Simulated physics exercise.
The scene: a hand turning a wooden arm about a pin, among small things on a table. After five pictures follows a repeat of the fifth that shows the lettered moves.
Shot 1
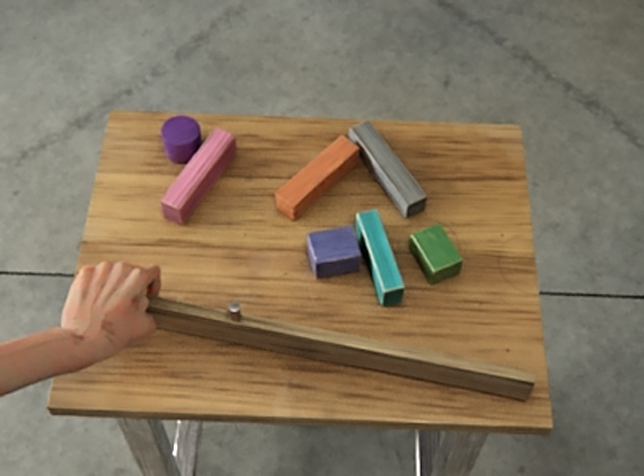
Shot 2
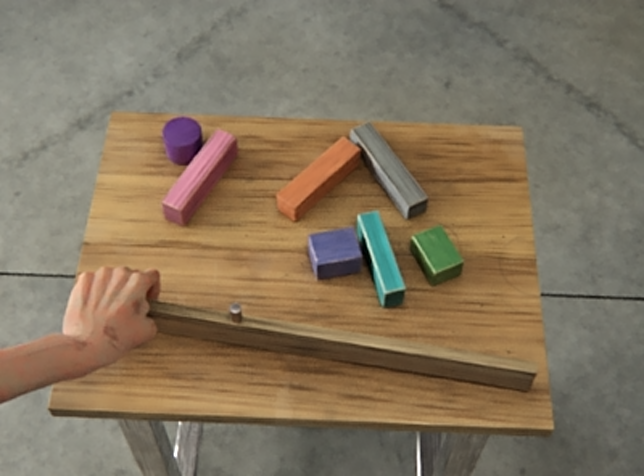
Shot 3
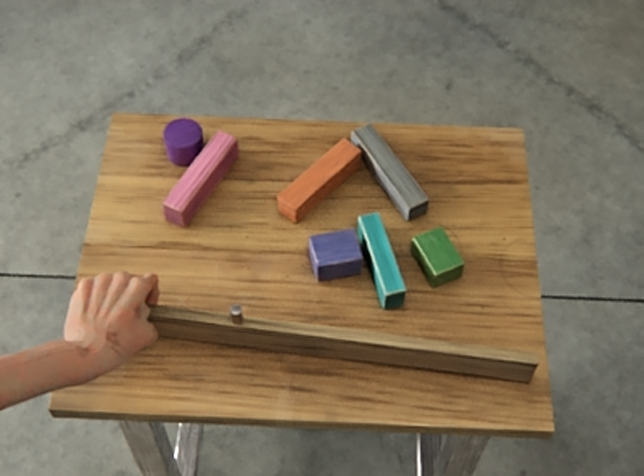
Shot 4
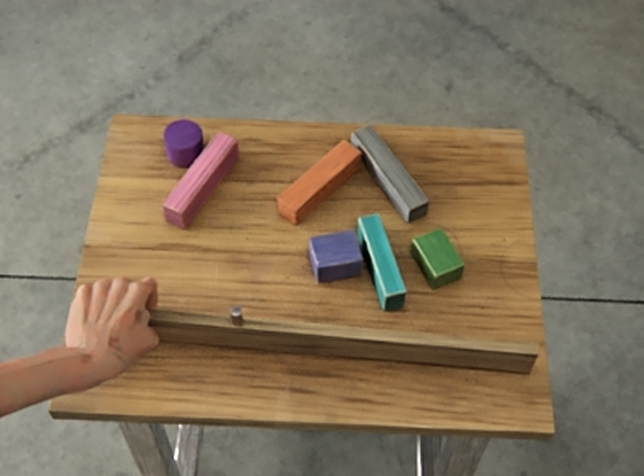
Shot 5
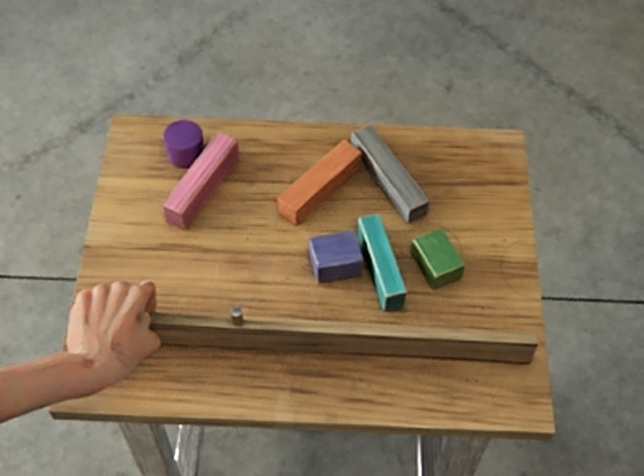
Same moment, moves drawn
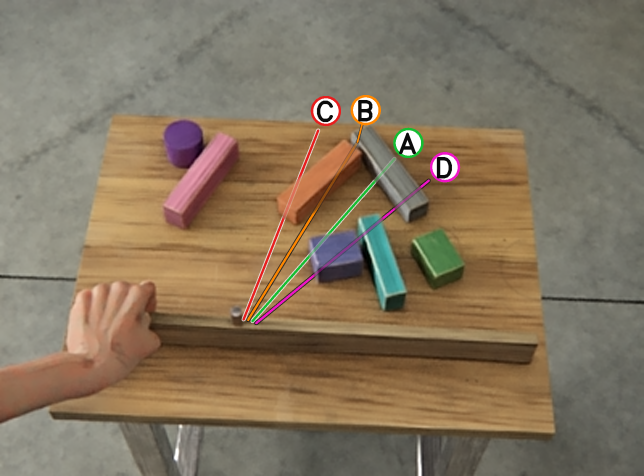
A long wooden arm, gripped at its left end by a hand, pivots slowly about a small pin on a wooden table seen from above, with a grey concrete floor around it. Beyond it lie a purple cylinder and pink stick at left, orange and grey bars touching near the top, and blue, turquoise and green pieces right of centre. The arm's right end swings steadily away from the near edge toward the blocks, the hand dips slightly, and the blocks stay put.
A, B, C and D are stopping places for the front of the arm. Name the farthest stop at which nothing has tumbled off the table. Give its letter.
Up to line D.
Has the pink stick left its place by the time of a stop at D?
By then, no.
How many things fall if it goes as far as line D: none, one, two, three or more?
In all, none.
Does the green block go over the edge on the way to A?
No.
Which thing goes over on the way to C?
The grey stick.
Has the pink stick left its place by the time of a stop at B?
No.
On the copy, A at (327, 235); B at (307, 225); C at (283, 218); D at (347, 248).
On D. First, arm (386, 289); turquoise stick (380, 255); purple tin (185, 145).
Then, arm (367, 252); grey stick (376, 154); green block (408, 214).
Finally, arm (347, 232); grey stick (353, 125); orange bar (311, 173); nothing has fallen.
By contrast, A drops the grey stick; B drops the grey stick; C drops the grey stick.
